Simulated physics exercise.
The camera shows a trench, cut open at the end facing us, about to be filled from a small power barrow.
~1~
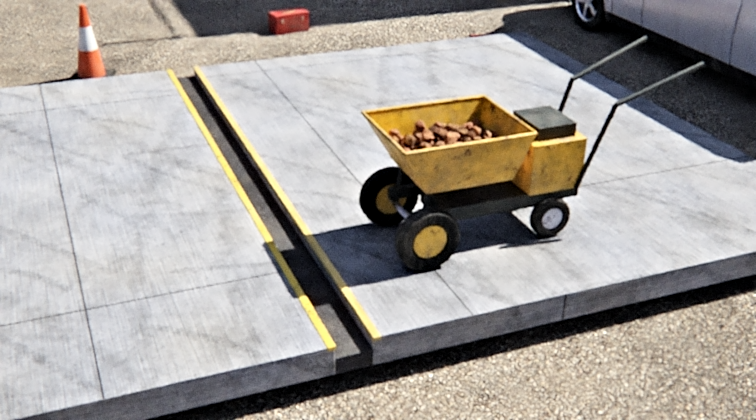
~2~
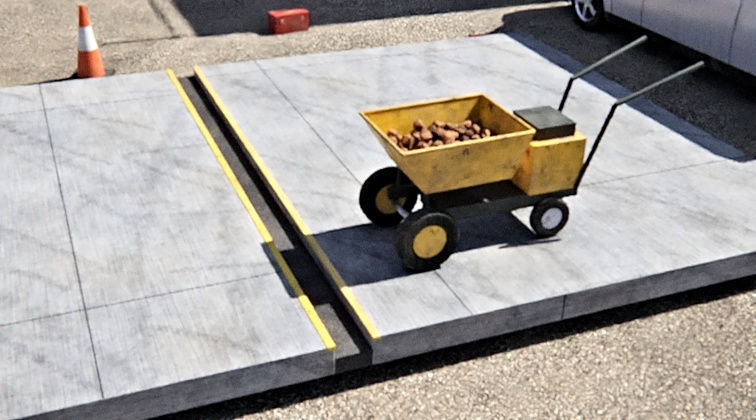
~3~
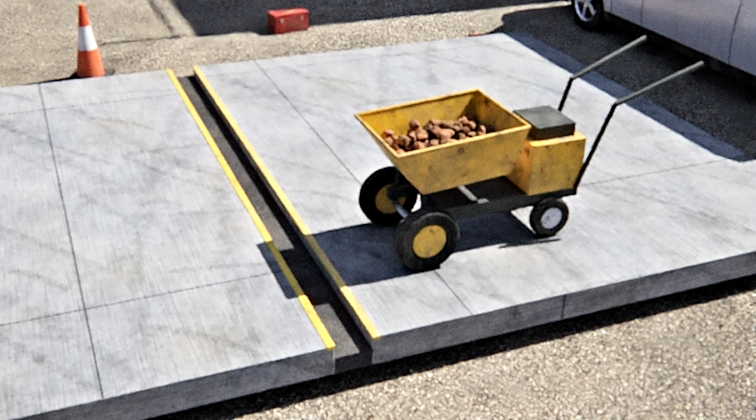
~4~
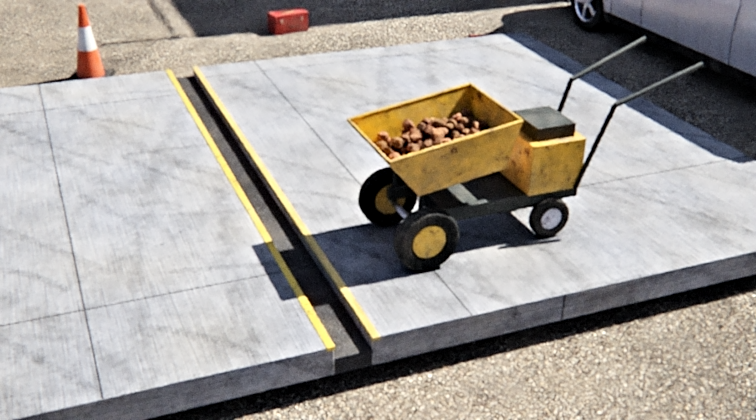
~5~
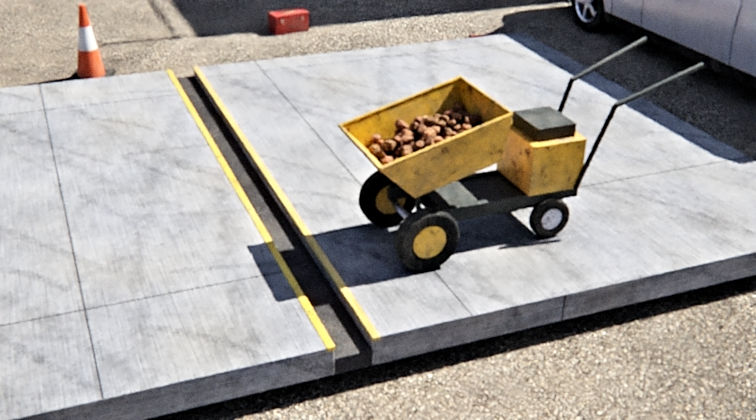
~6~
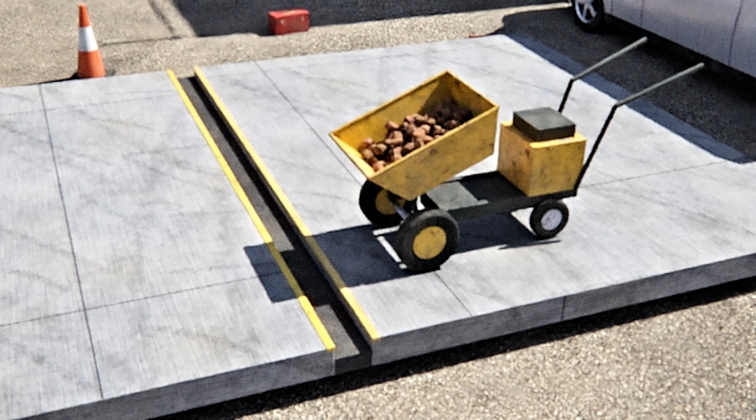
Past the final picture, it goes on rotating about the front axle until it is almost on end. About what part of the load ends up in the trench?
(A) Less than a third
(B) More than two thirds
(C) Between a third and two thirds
Answer: C.
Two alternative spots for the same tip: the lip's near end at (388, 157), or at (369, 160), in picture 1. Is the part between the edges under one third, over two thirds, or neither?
Under a third, then under a third.
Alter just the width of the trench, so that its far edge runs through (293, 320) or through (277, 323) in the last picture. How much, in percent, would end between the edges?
In order, some 70 and some 80 percent.
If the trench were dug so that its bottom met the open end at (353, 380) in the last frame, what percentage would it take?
Estimated share: Approx. 70 per cent.
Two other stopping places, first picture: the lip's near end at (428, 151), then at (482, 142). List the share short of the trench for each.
Roughly 10 per cent, and 60 per cent.
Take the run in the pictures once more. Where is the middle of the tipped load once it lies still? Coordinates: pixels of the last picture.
Around (294, 266), give or take.
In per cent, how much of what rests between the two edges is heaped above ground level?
Estimate: Close to 50 in a hundred.
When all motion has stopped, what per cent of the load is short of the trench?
Roughly 0 percent of the pieces, I think.
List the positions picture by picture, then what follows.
The first picture shows lip of the skip (405, 154), level; top of the load (450, 139), clay clods; first edge of the trench (357, 306); far edge (313, 315), the trench under half as wide as the skip, and shallow for its width.
The second picture shows lip of the skip (403, 155), tipped barely; top of the load (448, 139).
The third picture shows lip of the skip (397, 157), tipped barely; top of the load (450, 134).
The fourth picture shows lip of the skip (389, 162), tipped a little; top of the load (453, 137).
The fifth picture shows lip of the skip (380, 169), tipped clearly; top of the load (459, 130).
The sixth picture shows lip of the skip (369, 178), tipped clearly; top of the load (449, 126); first edge of the trench (356, 307); far edge (312, 316).
Just after the last frame, skip tipped steeply; every one in the skip.
A moment on, skip tipped right over; the larger part in the skip; about a tenth in or heaped over the trench; about a tenth beyond it; just a few falling.
Further on, skip tipped right over; roughly a third in the skip; roughly a third in or heaped over the trench; roughly a quarter beyond it.
When it is over, skip tipped right over; roughly a quarter in the skip; roughly a third in or heaped over the trench; roughly a third beyond it.
